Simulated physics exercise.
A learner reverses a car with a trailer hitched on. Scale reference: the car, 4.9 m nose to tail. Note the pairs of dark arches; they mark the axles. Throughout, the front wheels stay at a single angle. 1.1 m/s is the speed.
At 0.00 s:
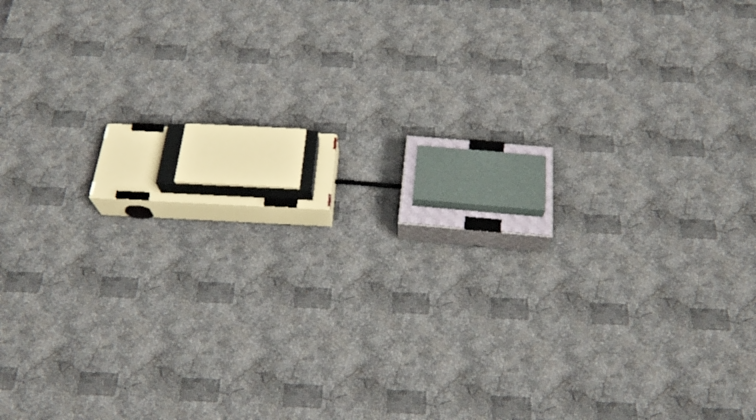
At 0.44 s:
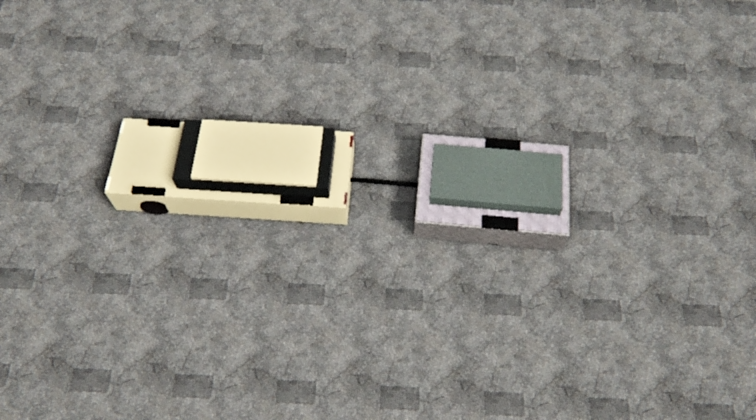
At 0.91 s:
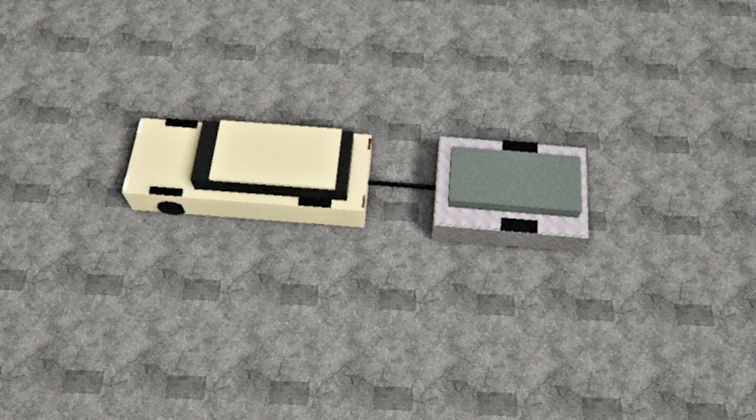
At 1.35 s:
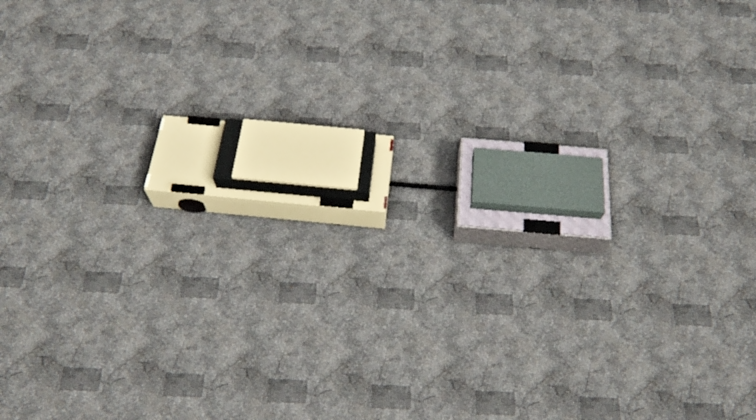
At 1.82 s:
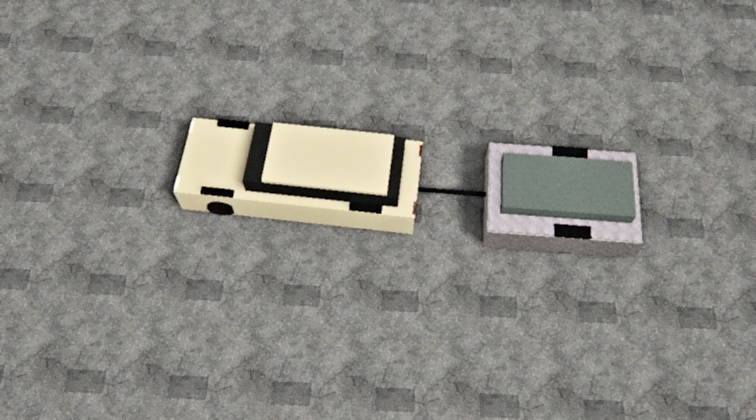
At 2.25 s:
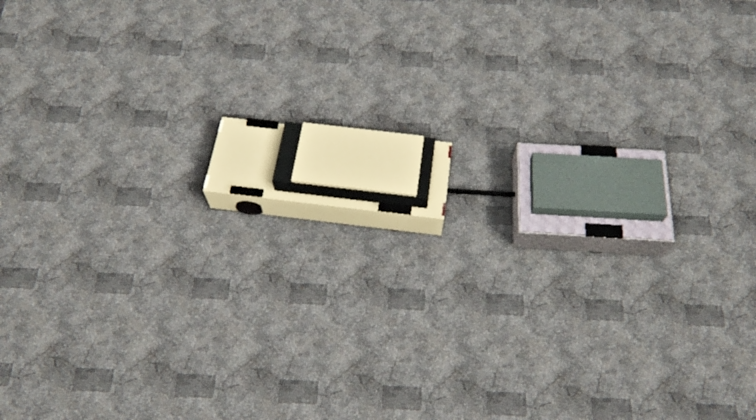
A grey, rough stone-like surface with rows of darker patches fills the view, seen from high above at a slant. On the left is a cream car with black trim around its raised roof, joined by a thin black bar to a pale lilac-grey trailer with a grey-green top on the right. The car backs steadily rightward, pushing the trailer ahead of it, and the pair tilts very slightly.
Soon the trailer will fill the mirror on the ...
... right.
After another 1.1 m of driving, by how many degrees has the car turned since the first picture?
Heading change vs. first picture: Approx. 6 deg.
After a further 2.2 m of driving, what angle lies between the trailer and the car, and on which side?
Angle: Near 15 degrees, on the car's right.
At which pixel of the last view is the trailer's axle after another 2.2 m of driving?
Roughly pixel (708, 191).
By 3.3 s, the tail is 9° to the car's right, the car has turned 6° and the trailer's axle is at (656, 192) of the last picture.
By 4.3 s, the tail is 16° to the car's right, the car has turned 8° and the trailer's axle is at (708, 191) of the last picture.
By 5.3 s, the tail is 26° to the car's right, the car has turned 10° and the trailer's axle is out of the picture.
By 6.3 s, the tail is 41° to the car's right, the car has turned 12° and the trailer's axle is out of the picture.
By 7.3 s, the tail is 60° to the car's right, the car has turned 14° and the trailer's axle is out of the picture; it has jack-knifed.
